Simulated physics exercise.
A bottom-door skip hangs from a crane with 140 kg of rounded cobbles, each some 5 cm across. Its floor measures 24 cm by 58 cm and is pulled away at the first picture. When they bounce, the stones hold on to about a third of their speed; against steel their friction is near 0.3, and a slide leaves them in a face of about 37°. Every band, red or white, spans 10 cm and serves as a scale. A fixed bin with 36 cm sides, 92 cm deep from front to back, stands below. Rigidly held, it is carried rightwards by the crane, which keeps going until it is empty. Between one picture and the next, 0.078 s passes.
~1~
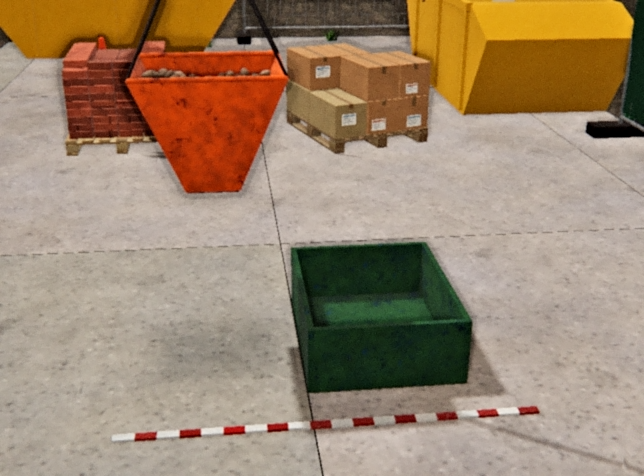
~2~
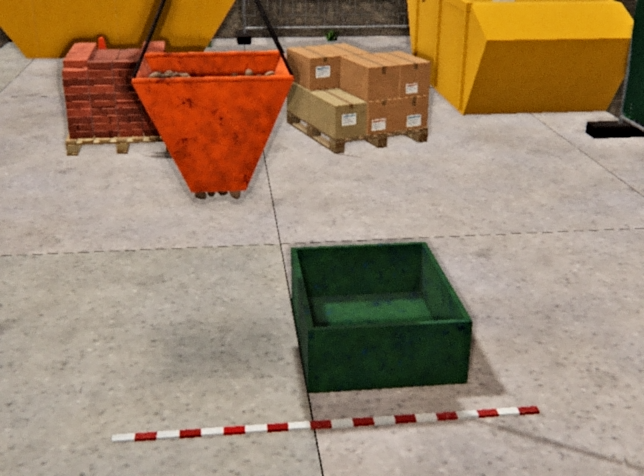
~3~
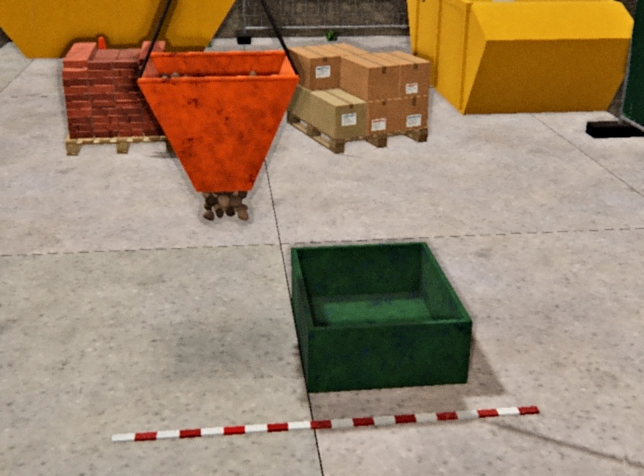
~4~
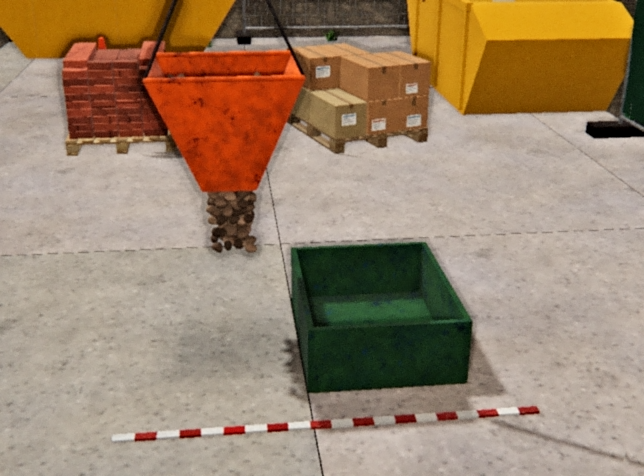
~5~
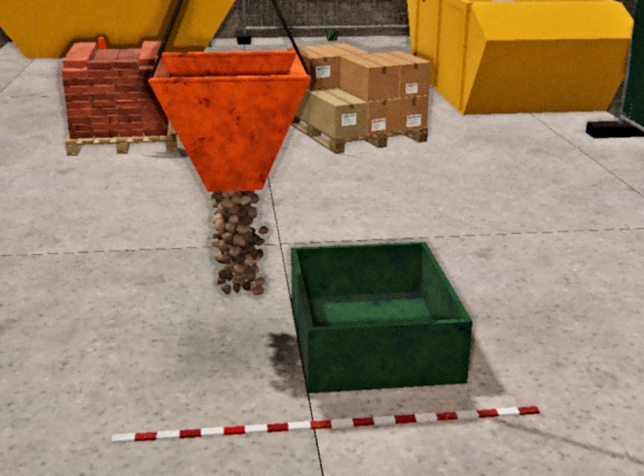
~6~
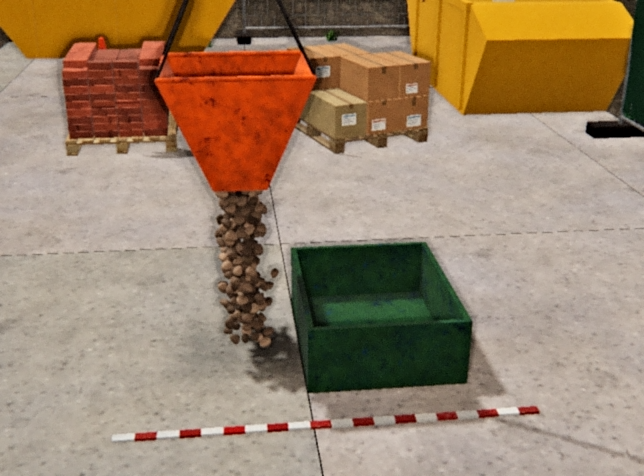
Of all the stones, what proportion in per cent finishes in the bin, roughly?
Roughly 0 per cent of them.
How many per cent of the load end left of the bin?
I'd say close to 100 per cent of the load ends there.
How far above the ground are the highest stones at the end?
They end up some 24 centimetres high.
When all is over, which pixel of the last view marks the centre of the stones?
I'd point to close to (252, 336) in the last picture.
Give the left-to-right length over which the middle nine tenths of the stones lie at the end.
Roughly 60 cm.
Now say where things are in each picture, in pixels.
The outlet is at (213, 181); nothing has dropped yet, in the first picture.
The outlet is at (218, 181); 4 % is out, in the second picture.
Outlet at (224, 181), the stream shows down to (229, 193); 88 % still inside, in the third picture.
Outlet at (229, 181), the stream shows down to (236, 224); 78 % still inside, in the fourth picture.
Outlet at (235, 180), the stream shows down to (243, 265); 66 % still inside, in the fifth picture.
Outlet at (240, 180), the stream shows down to (246, 282); 55 % still inside, in the sixth picture.
Then, 0.3 s after the last picture, 12 % in the bottom-door skip, 88 % falling or lying left of the bin; the stones farthest right are at (296, 340).
Then, 0.7 s after the last picture, 0 % in the bottom-door skip, 100 % falling or lying left of the bin; the stones farthest right are at (308, 328).
Then, 1.3 s after the last picture, 0 % in the bottom-door skip, 99 % falling or lying left of the bin, 1 % falling or lying beside or right of the bin; the stones farthest right are at (327, 354).
Then, 2.2 s after the last picture, 0 % in the bottom-door skip, 99 % falling or lying left of the bin, 1 % falling or lying beside or right of the bin; the stones farthest right are at (328, 355).
Then, 4.1 s after the last picture, 0 % in the bottom-door skip, 99 % left of the bin, 1 % beside or right of the bin; the stones farthest right are at (328, 355).
